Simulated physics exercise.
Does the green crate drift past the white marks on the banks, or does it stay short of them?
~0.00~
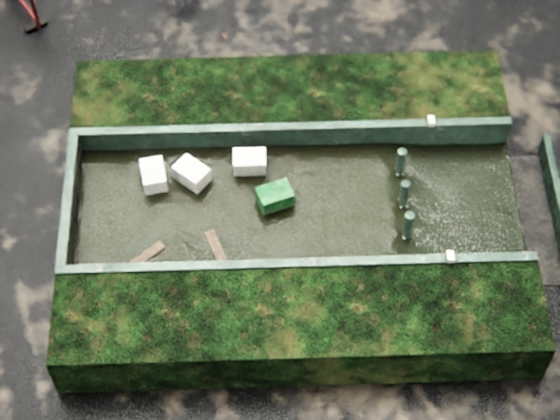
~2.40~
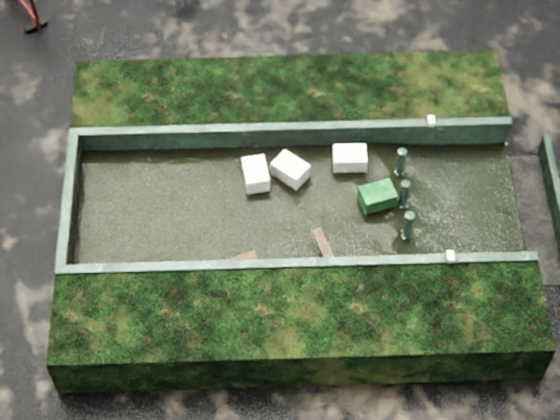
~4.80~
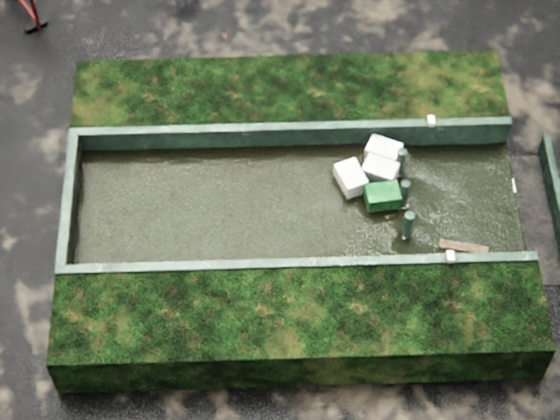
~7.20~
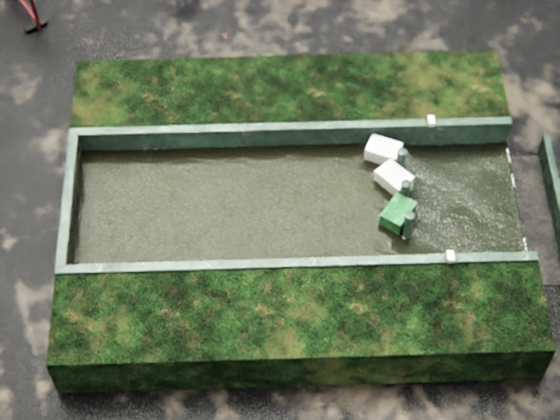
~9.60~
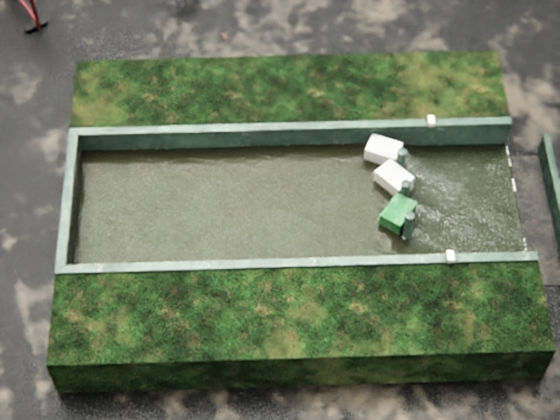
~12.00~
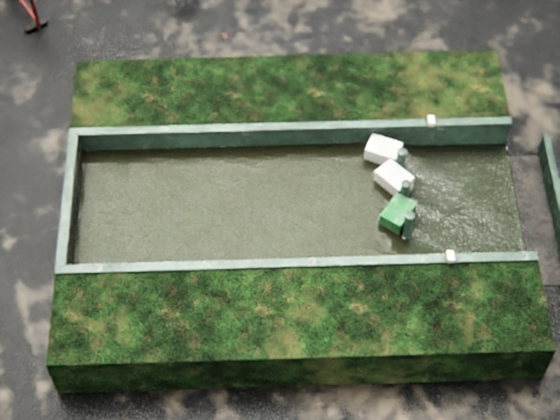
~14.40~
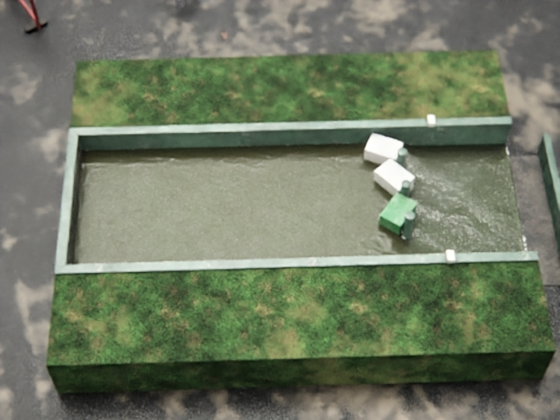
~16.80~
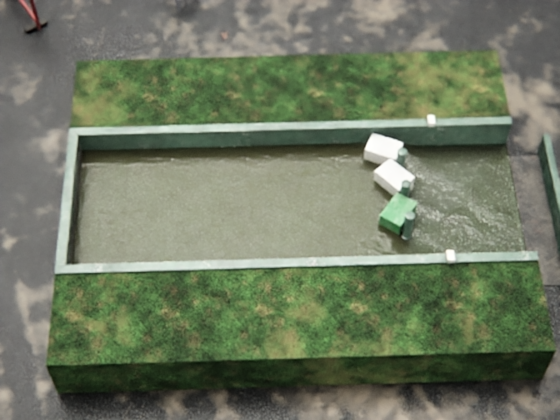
The green crate stays short of the white marks. It drifts right and comes to rest against the posts beside two white crates.
